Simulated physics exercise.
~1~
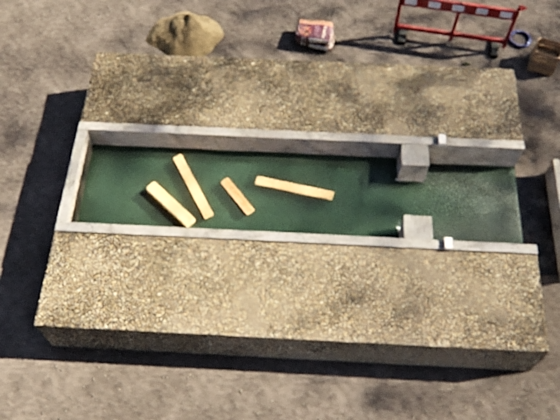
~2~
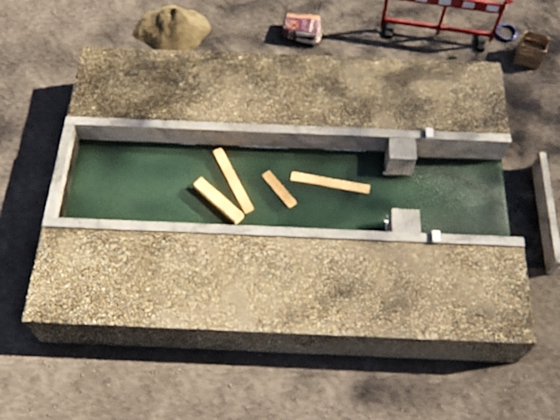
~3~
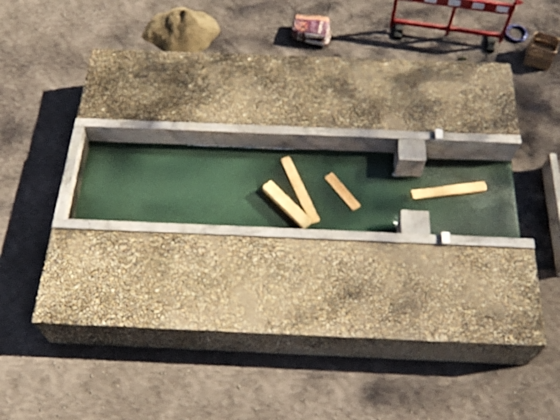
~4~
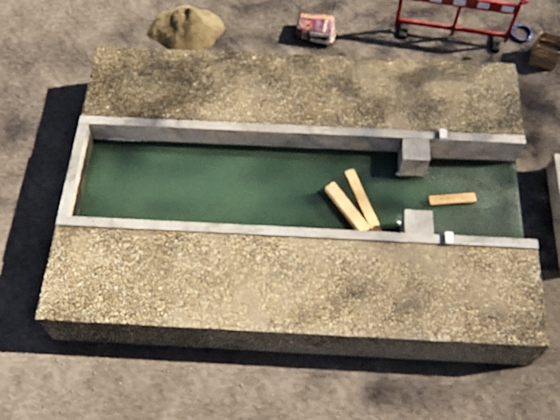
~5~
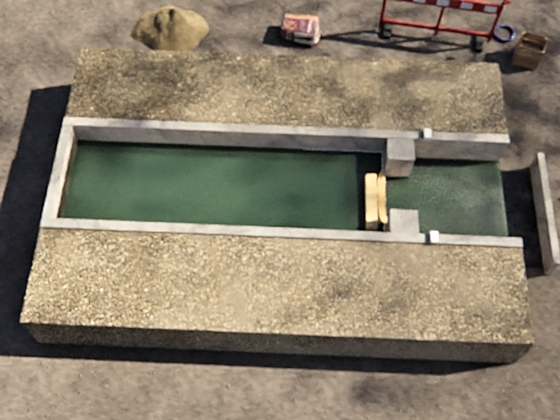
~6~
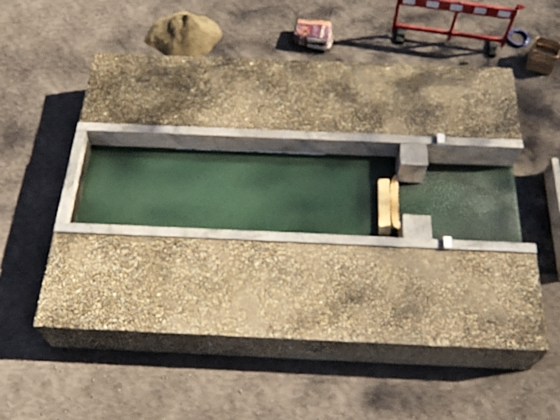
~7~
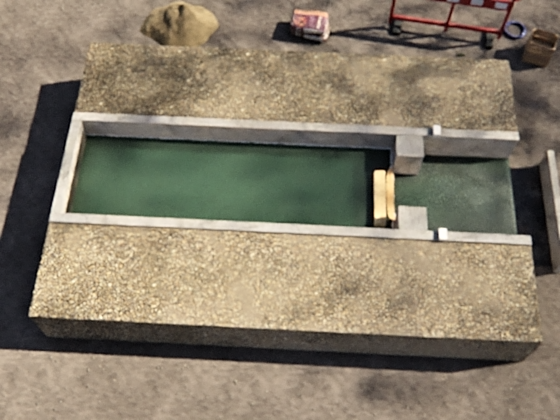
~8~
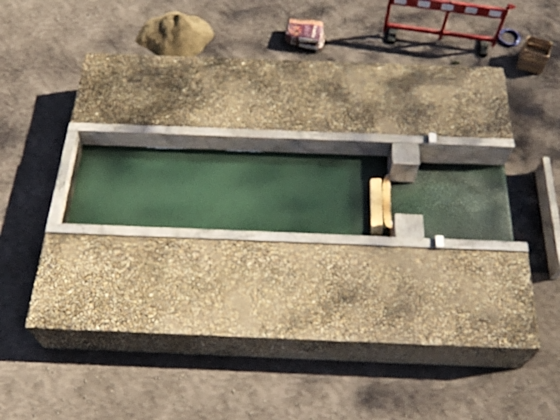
Four pale wooden planks drift on dark green water in a straight concrete channel, seen from above by a slightly swaying camera. Wide speckled banks flank it, with a tan mound, a small red-and-white object and a red-and-white barrier beyond the far side. The pieces float rightward toward a gap between two grey blocks. The foremost long plank slips through and leaves view at the right, and the short, darker one follows. The last two swing upright side by side, lodge against the blocks and stay there, the water behind them clear.
